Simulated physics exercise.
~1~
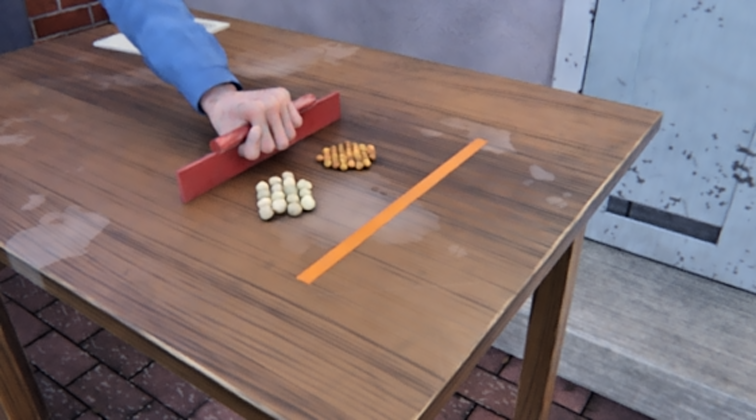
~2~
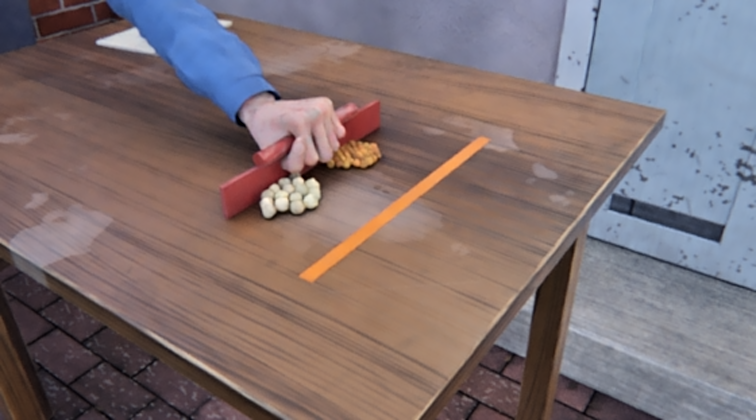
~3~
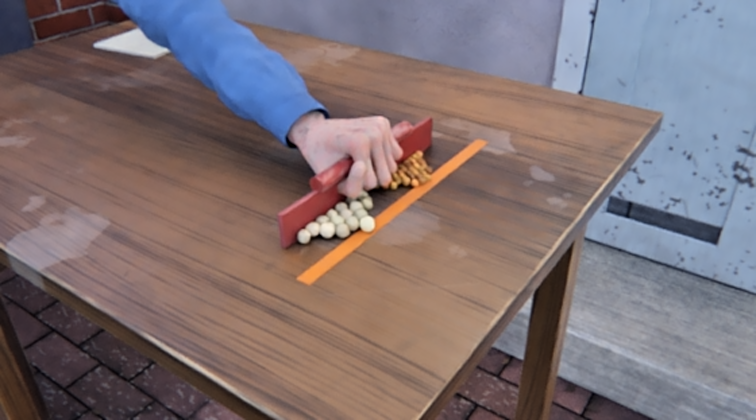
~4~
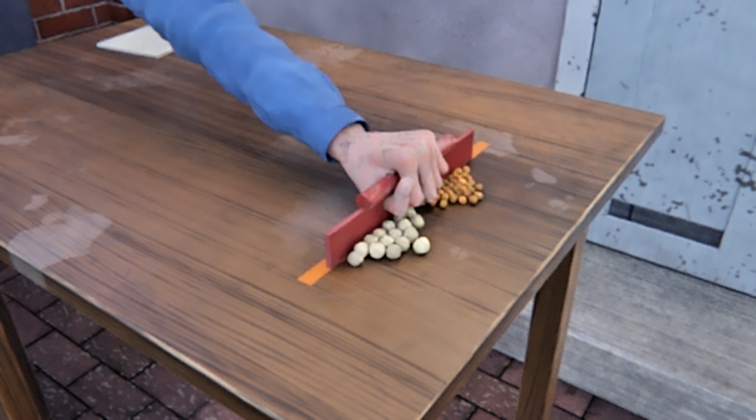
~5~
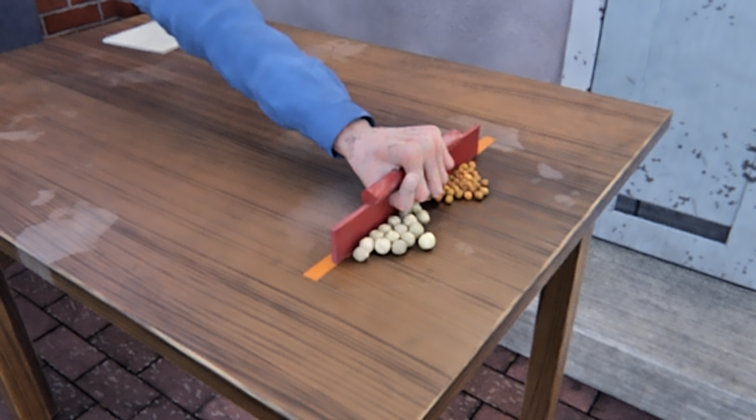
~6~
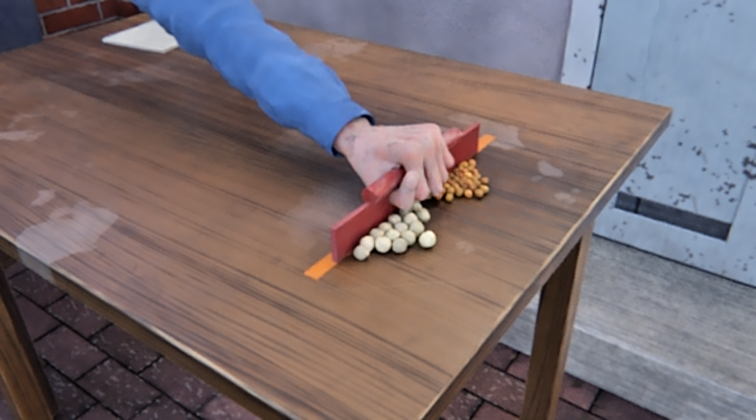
A hand in a blue sleeve grips a long red scraper on a worn brown wooden table, seen from above at a slightly swaying angle, with brick paving below. To the right of the blade sit two small clusters, pale round balls nearer the viewer and orange-brown pieces behind, and beyond them an orange tape strip crosses the wood. The hand slides the scraper right until it meets both clusters, then pushes them together toward the tape. The pieces spread a little as they cross it. The blade stops at the tape and stays there, with both groups resting on the table just past it.
